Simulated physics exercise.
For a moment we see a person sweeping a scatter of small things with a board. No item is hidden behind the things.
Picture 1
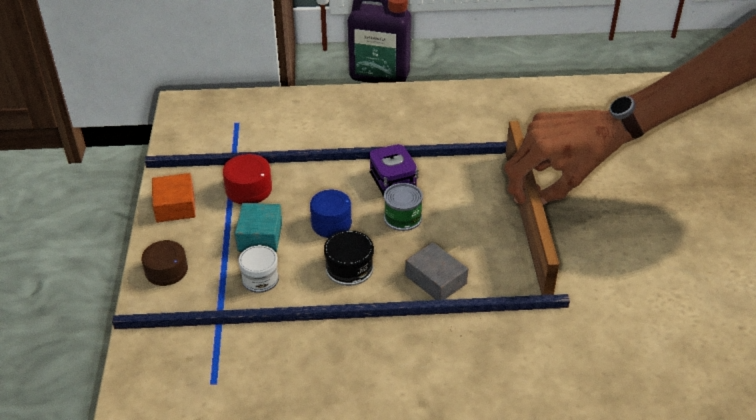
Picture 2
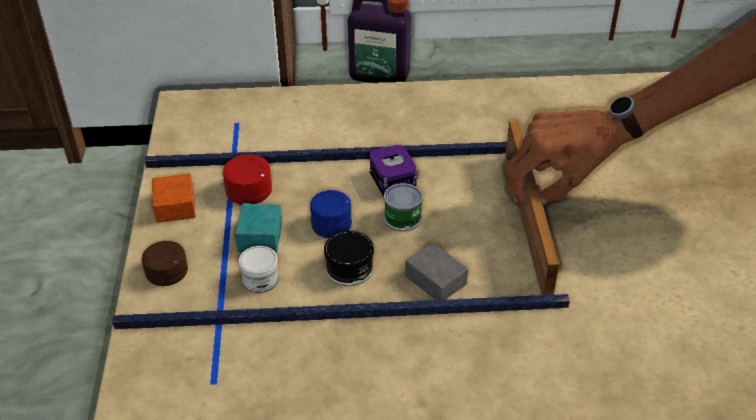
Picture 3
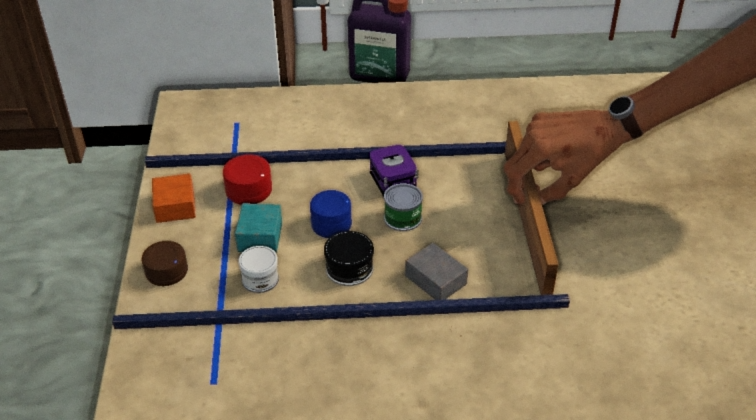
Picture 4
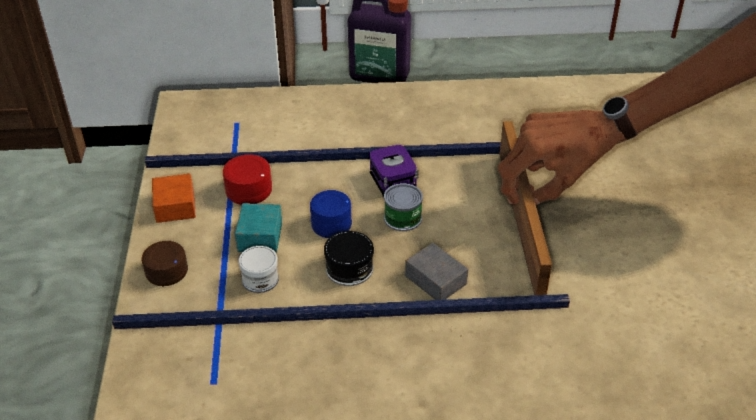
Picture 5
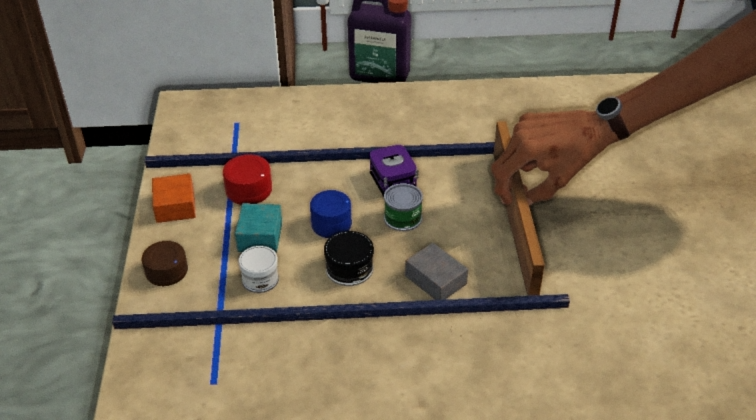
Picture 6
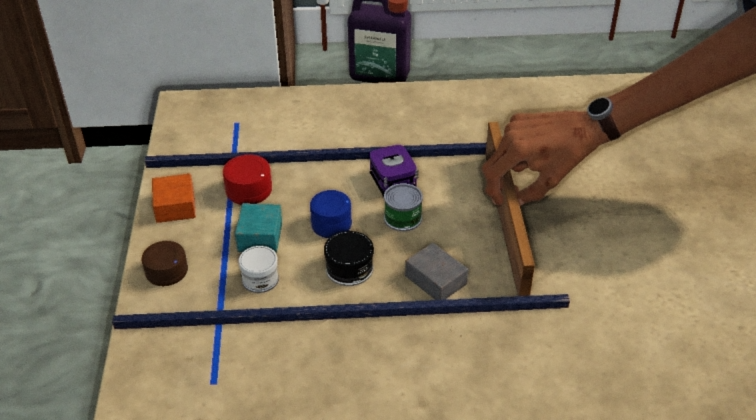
On a speckled tabletop, a hand slides a wooden board slightly left toward scattered small objects.
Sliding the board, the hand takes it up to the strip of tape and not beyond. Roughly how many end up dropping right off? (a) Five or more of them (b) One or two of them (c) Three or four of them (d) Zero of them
One or two of them.
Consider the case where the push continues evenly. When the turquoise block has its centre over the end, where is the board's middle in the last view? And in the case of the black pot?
For the turquoise block, about (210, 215); for the black pot, about (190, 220).
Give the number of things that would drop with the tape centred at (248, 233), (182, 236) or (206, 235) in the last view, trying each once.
So, one try after another, the floor gets 0, then 7, then 3.
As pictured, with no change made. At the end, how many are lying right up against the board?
It is in contact with 3.
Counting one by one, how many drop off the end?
Exactly 2.
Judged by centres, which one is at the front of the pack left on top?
That'd be the turquoise block, foremost of the lot.
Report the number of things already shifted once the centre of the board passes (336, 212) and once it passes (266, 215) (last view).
The counts are 7 and 10.
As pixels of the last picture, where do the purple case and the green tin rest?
In the last picture the purple case sits at (213, 176) while the green tin sits at (209, 205).
Soon after, none off yet; orange block at rest near (174, 198); brown lid at rest near (165, 263); red lid at rest near (248, 180).
In the end, the number that fall off is one or two; gone, brown lid and orange block.
